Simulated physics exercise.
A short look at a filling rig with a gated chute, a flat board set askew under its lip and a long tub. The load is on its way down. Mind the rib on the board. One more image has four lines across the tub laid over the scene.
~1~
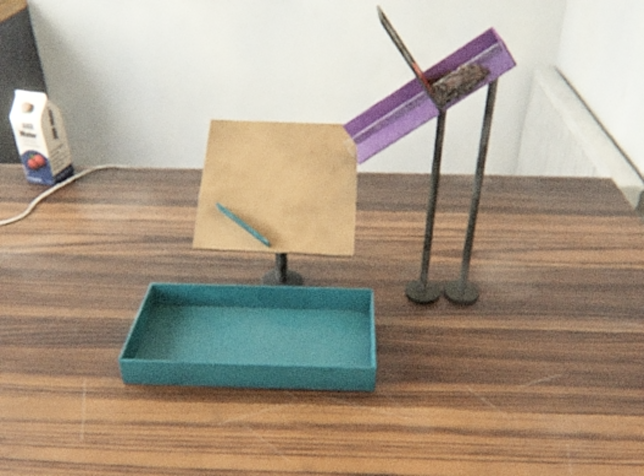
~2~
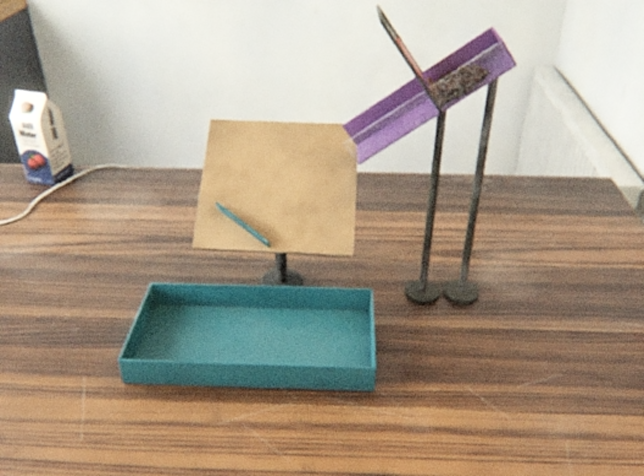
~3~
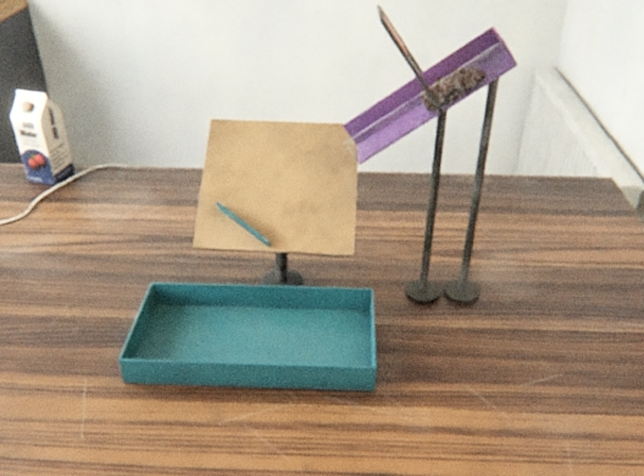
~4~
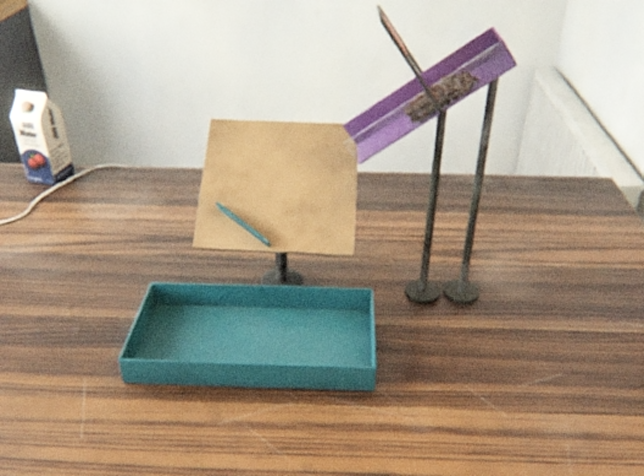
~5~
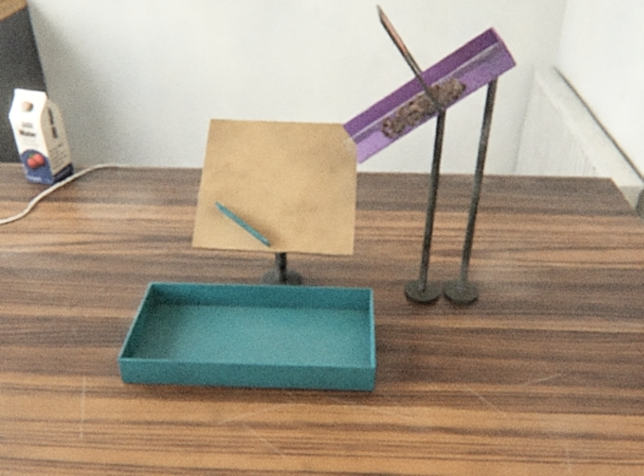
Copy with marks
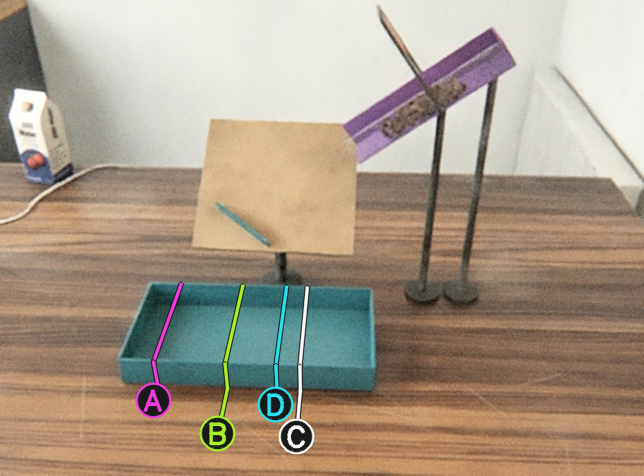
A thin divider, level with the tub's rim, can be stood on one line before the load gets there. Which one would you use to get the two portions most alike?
D works best here.
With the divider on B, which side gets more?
The right side.
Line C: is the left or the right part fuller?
Left.
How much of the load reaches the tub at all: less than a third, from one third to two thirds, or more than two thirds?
More than two thirds.
On the marked copy, line A crosses the front rim at (153, 360); line B crosses the front rim at (225, 362); line C crosses the front rim at (300, 365); line D crosses the front rim at (276, 364).
With A, of what is caught, none on the left of the divider, all on the right.
With B, of what is caught, a stray few on the left of the divider, nearly all on the right.
With C, of what is caught, nearly all on the left of the divider, a small part on the right.
With D, of what is caught, about a third on the left of the divider, about two thirds on the right.
